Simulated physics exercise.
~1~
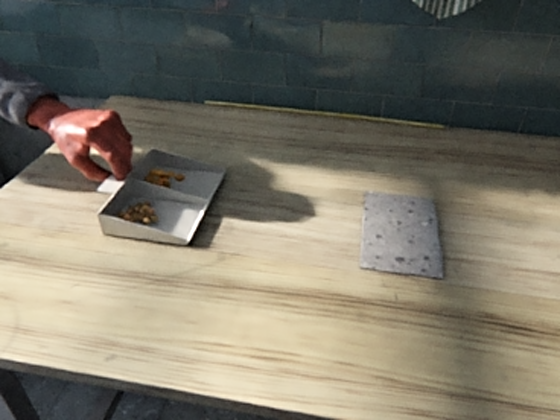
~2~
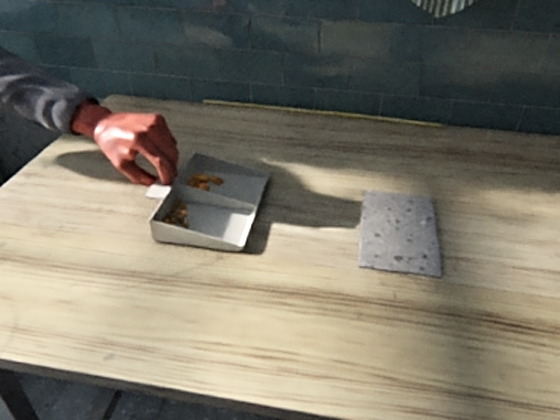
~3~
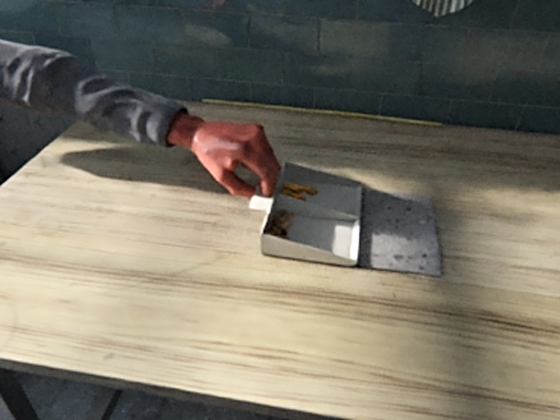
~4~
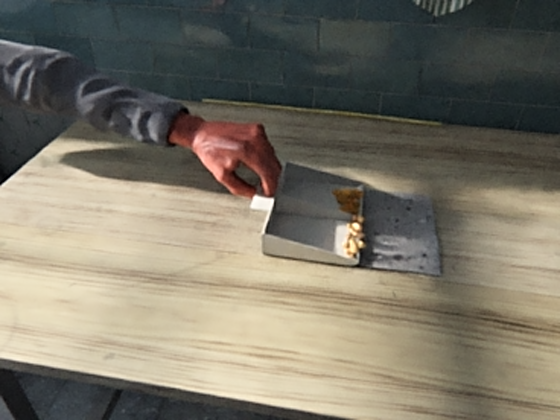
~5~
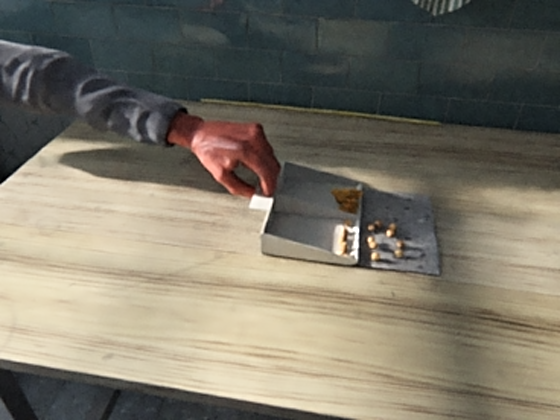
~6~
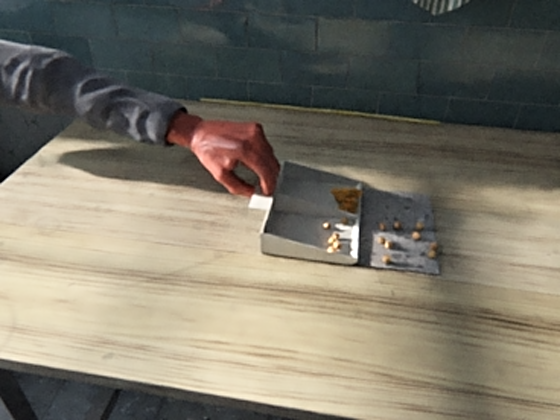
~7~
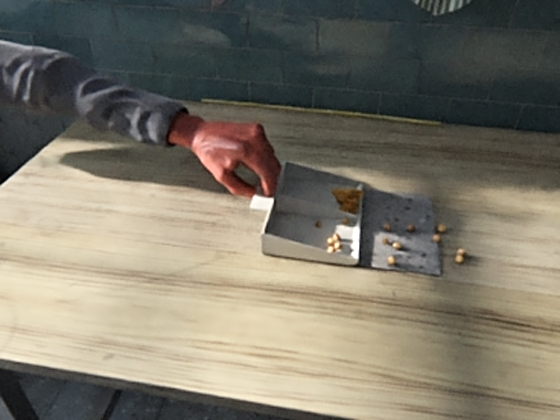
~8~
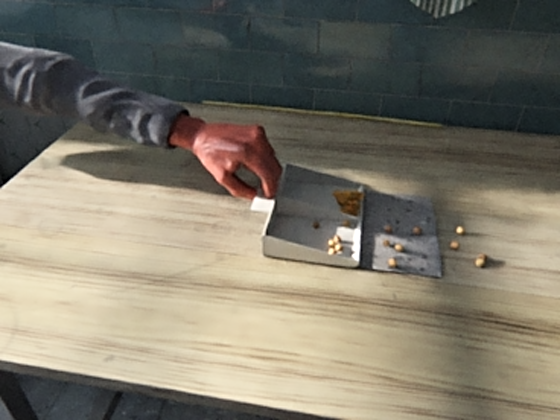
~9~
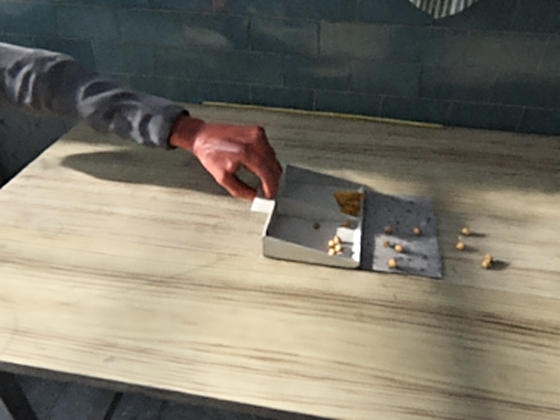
A pale grey, two-part tray, held at its left edge by a reddish hand in a grey sleeve, slides rightward across a light wood-grained table, seen from above before a dark teal tiled wall. Small tan, rounded pieces lie in the near part and flat orange-brown ones in the far part. The tray stops at a speckled grey slab, and both groups shift to its right-hand rim. Several near pieces spill over onto the slab, and a few roll onto the table beyond. Finally, about half the near pieces are out, while the far ones remain inside.
